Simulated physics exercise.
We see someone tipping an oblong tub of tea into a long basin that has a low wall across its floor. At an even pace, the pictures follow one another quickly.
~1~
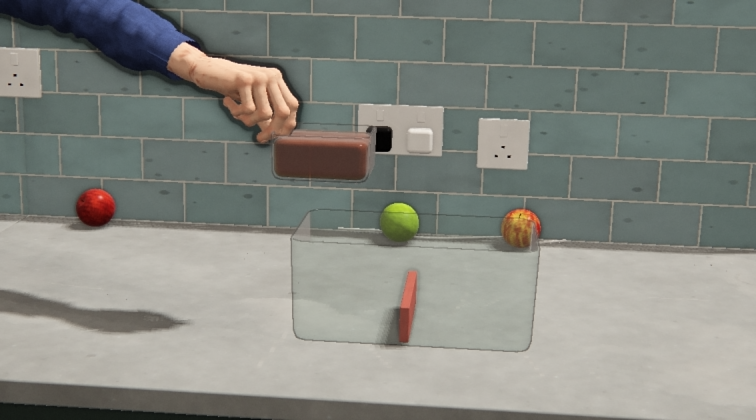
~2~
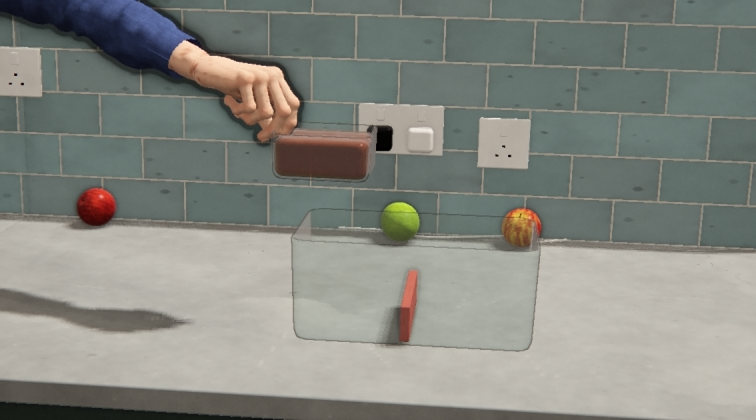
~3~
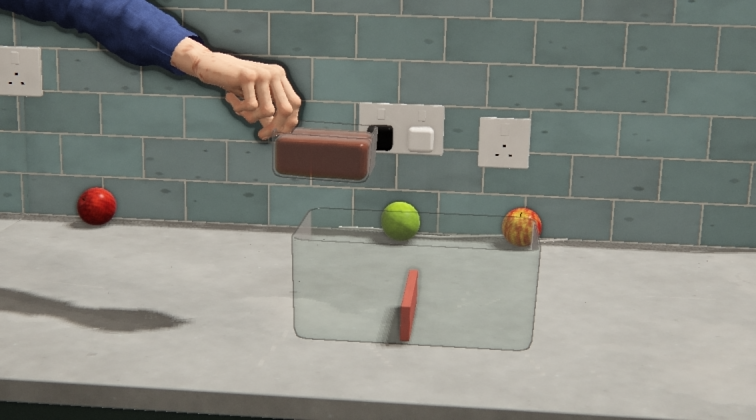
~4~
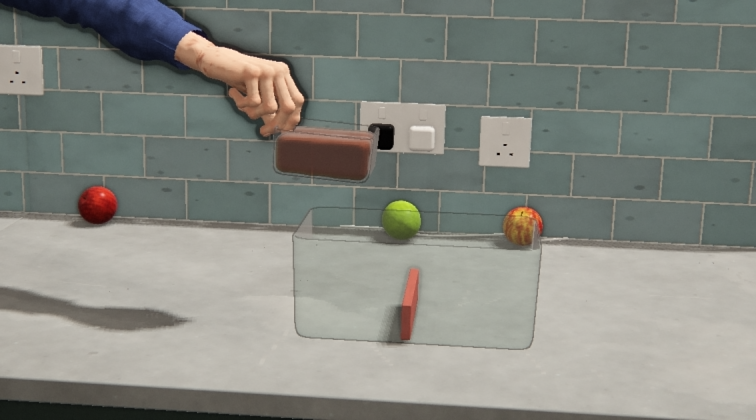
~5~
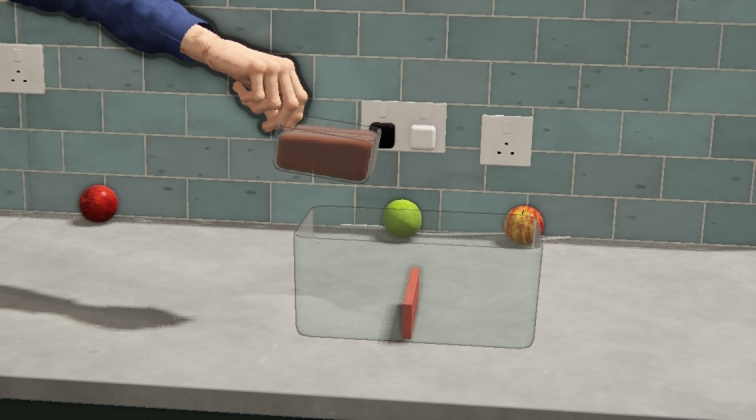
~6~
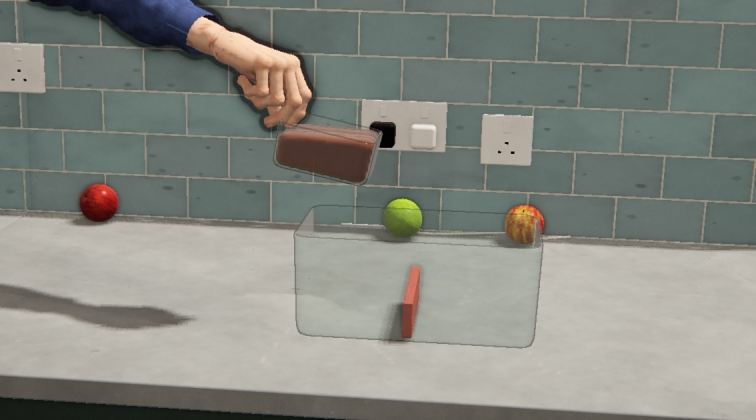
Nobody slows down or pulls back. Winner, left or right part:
Right part.
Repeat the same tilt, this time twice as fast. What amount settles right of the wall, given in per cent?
Close to 40 in a hundred.
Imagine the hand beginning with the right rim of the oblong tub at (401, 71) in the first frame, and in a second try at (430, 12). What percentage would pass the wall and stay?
It comes to 80 % the first time and 90 % the second.
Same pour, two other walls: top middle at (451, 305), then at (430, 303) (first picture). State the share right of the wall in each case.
Roughly 10 per cent first and roughly 25 per cent second.
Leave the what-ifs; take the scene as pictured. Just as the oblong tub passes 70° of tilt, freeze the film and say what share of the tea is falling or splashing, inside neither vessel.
It's about 35 per cent.
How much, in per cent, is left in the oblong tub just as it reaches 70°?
I'd put it at some 40 in a hundred.
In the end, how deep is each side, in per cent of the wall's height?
About 20 per cent on the left and 30 per cent on the right.
A moment on, the tilt is 70° and 39 per cent is still to pour, 4 is left of the wall and 22 right of it.
Next, the tilt is 102° and 7 per cent is still to pour, 26 is left of the wall and 64 right of it.
Then the tilt is 104° and 0 per cent is still to pour, 35 is left of the wall and 64 right of it.
Later the tilt is 104° and 0 per cent is still to pour, 36 is left of the wall and 64 right of it.
At rest 36 per cent lies left of the wall, 64 right of it and 0 outside.
